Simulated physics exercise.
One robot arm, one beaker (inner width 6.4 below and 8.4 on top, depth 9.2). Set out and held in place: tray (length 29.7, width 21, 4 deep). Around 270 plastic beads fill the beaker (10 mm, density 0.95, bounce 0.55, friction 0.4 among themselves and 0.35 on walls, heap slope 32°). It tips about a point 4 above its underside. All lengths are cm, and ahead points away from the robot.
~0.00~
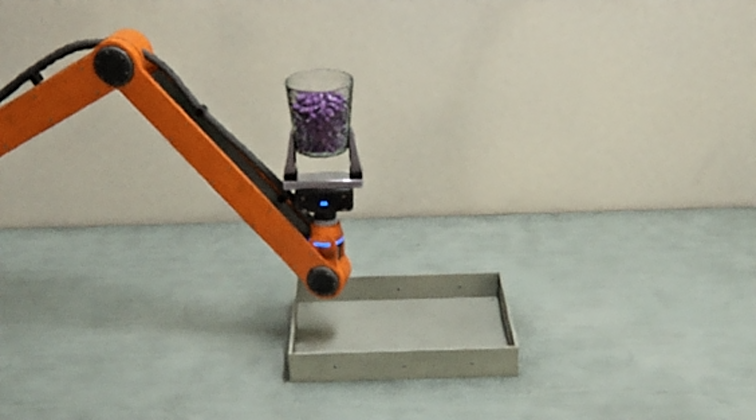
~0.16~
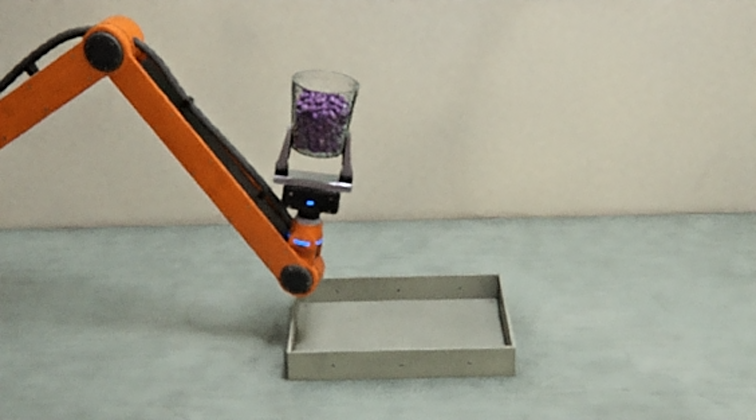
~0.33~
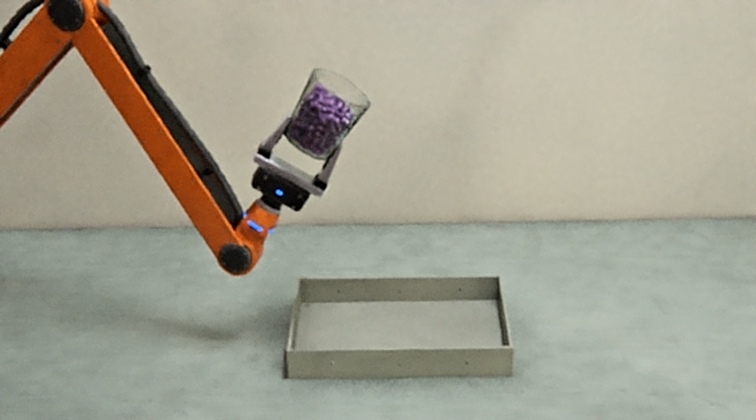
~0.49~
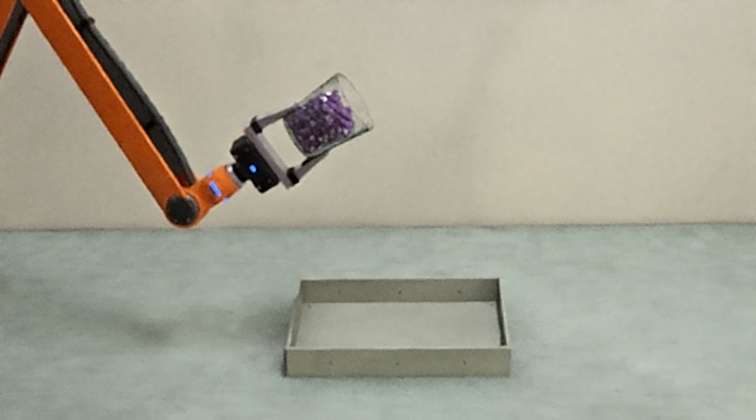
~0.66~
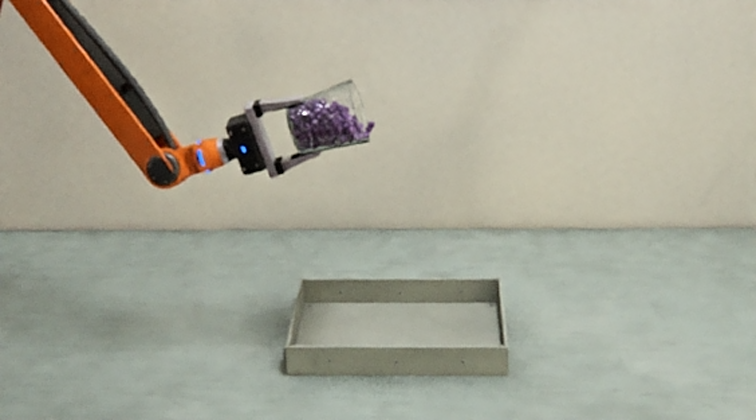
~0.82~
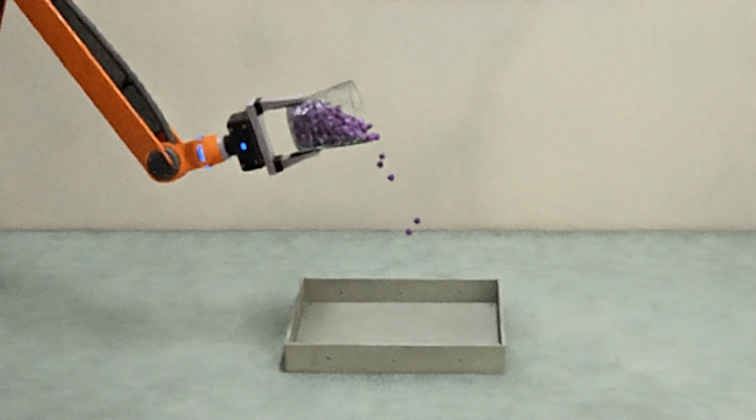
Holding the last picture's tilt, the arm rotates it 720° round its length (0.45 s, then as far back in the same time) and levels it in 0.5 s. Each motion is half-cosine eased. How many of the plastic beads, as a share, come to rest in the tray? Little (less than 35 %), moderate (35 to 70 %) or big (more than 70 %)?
Share in the tray: Little (less than 35 %).
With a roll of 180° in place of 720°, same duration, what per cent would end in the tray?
It would be near 25 per cent.
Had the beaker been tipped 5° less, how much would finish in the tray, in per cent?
It would be near 10 per cent.
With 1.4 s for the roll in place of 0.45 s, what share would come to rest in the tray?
Then about 55 per cent.
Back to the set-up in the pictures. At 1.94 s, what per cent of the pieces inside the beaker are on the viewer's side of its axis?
Some 55 per cent.
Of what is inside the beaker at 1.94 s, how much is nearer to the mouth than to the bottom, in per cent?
About 35 per cent.
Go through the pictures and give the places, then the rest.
In the first frame, the beaker middle at (321, 116), upright; upper third of the load around (320, 107), from x 295 to 345, top at y 95; 268 in the beaker.
In the second frame, the beaker middle at (321, 116), tipped 9°; upper third of the load around (319, 108), from x 295 to 345, top at y 95.
In the third frame, the beaker middle at (323, 117), tipped 32°; upper third of the load around (319, 108), from x 290 to 350, top at y 90.
In the fourth frame, the beaker middle at (325, 120), tipped 58°; upper third of the load around (321, 110), from x 290 to 350, top at y 95.
In the fifth frame, the beaker middle at (326, 121), tipped 74°; upper third of the load around (316, 113), from x 295 to 370, top at y 100.
In the sixth frame, the beaker middle at (326, 120), tipped 75°; upper third of the load around (314, 114), from x 295 to 415, top at y 100; 263 in the beaker, 5 in flight or on a rim.
After 1.38 s, tipped 75°, highest piece 36 above the table; 208 in the beaker, 19 in the tray, 4 on the table or floor, 37 in flight or on a rim.
After 1.94 s, tipped 45°, highest piece 36 above the table; 157 in the beaker, 49 in the tray, 33 on the table or floor, 29 in flight or on a rim.
After 2.42 s, upright, highest piece 36 above the table; 157 in the beaker, 59 in the tray, 51 on the table or floor, 1 in flight or on a rim.
After 3.12 s, upright, highest piece 36 above the table; 157 in the beaker, 59 in the tray, 52 on the table or floor.
In the end, 157 in the beaker, 59 in the tray, 52 on the table or floor. That is 22 % in the tray.
